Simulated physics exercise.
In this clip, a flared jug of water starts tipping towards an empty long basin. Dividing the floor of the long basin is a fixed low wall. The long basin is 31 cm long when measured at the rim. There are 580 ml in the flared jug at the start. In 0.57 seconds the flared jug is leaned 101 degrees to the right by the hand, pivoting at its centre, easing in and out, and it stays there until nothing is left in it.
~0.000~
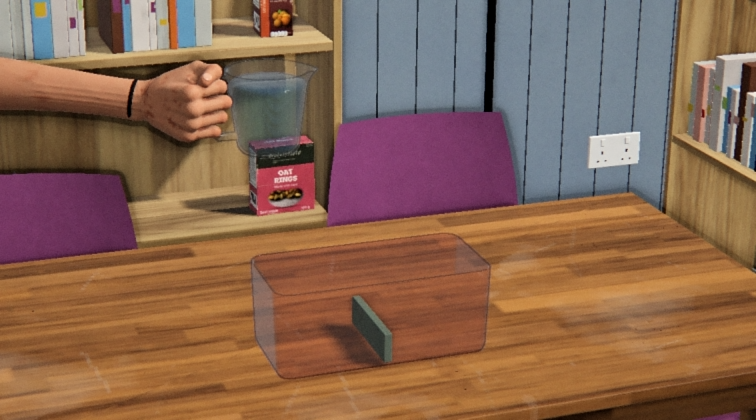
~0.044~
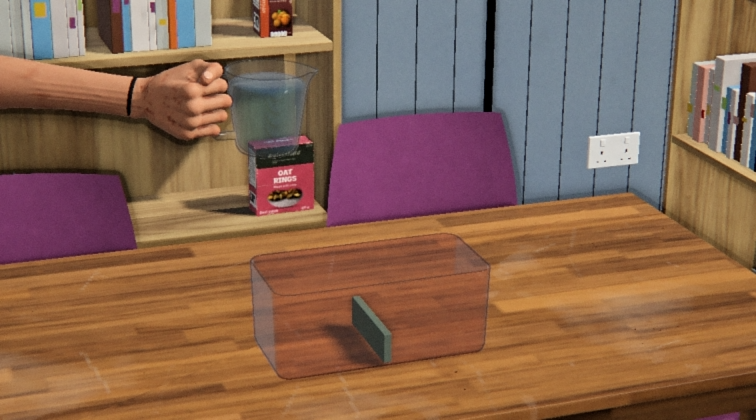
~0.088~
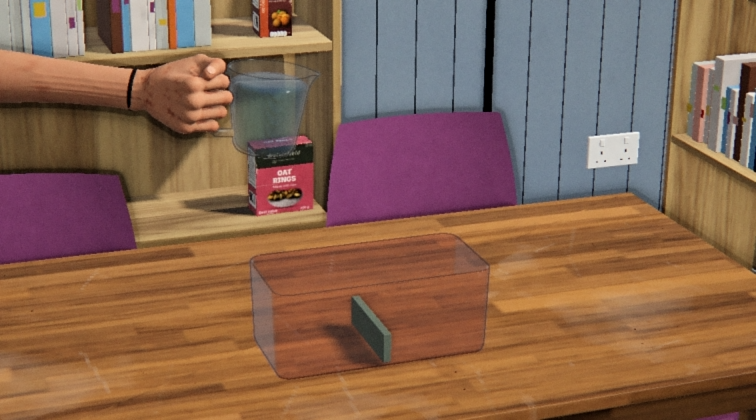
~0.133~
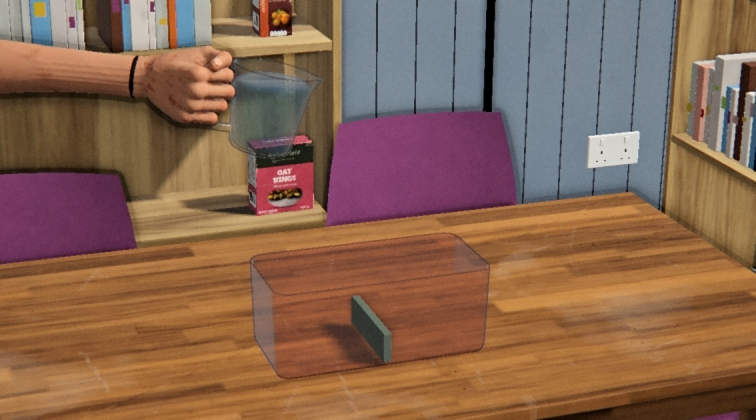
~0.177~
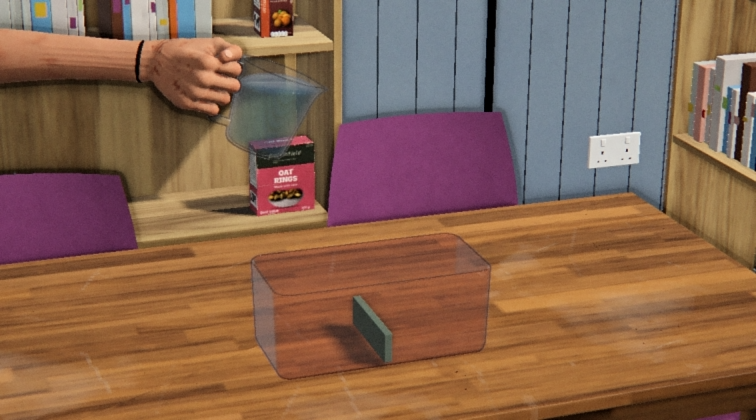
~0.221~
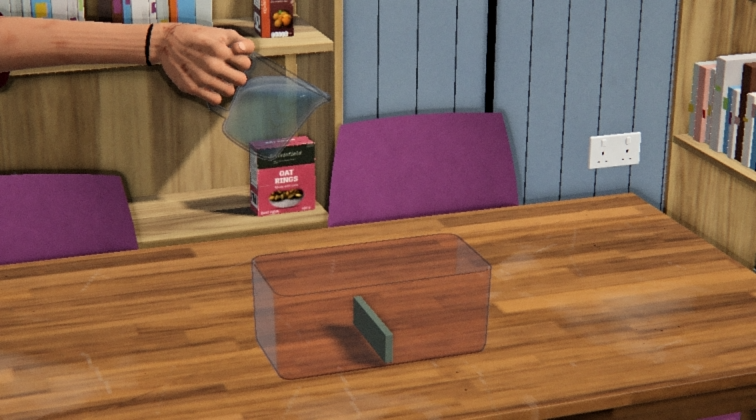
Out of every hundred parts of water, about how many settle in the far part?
About 68 out of 100.
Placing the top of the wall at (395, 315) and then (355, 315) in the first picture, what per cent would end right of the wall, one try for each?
In order, 10 and 90 per cent.
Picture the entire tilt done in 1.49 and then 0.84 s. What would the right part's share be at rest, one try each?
Try 1: 75 %; try 2: 70 %.
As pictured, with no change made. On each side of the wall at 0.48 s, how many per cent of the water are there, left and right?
1 on the left, 6 on the right, roughly.
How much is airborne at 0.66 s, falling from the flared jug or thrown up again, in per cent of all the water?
I'd put it at about 28 per cent of the liquid.
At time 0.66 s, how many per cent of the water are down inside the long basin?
About 62 %.
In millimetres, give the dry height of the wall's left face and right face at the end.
Left 36 mm, right 24 mm.
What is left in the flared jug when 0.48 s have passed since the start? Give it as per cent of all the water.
Still held: Roughly 48 % of the total.
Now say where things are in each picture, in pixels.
In the first picture, tilt 0°; pouring edge (317, 67); surface from (229, 84) to (304, 78); the long basin's rim runs from (262, 278) to (473, 251); the wall's top is at (372, 316).
In the second picture, tilt 2°; pouring edge (318, 68); surface from (229, 83) to (304, 78).
In the third picture, tilt 6°; pouring edge (320, 72); surface from (232, 81) to (306, 80).
In the fourth picture, tilt 13°; pouring edge (324, 78); surface from (234, 81) to (309, 81).
In the fifth picture, tilt 22°; pouring edge (328, 88); surface from (238, 85) to (317, 85).
In the sixth picture, tilt 33°; pouring edge (330, 100); surface from (238, 94) to (323, 90); 1 per cent is over the edge.
By 0.48 s the tilt is 94° and 48 per cent is still to pour, 1 is left of the wall and 6 right of it.
By 0.66 s the tilt is 101° and 10 per cent is still to pour, 18 is left of the wall and 44 right of it.
By 0.86 s the tilt is 101° and 1 per cent is still to pour, 25 is left of the wall and 67 right of it.
By 1.07 s the tilt is 101° and 0 per cent is still to pour, 30 is left of the wall and 67 right of it.
At rest 30 per cent lies left of the wall, 68 right of it and 3 outside.
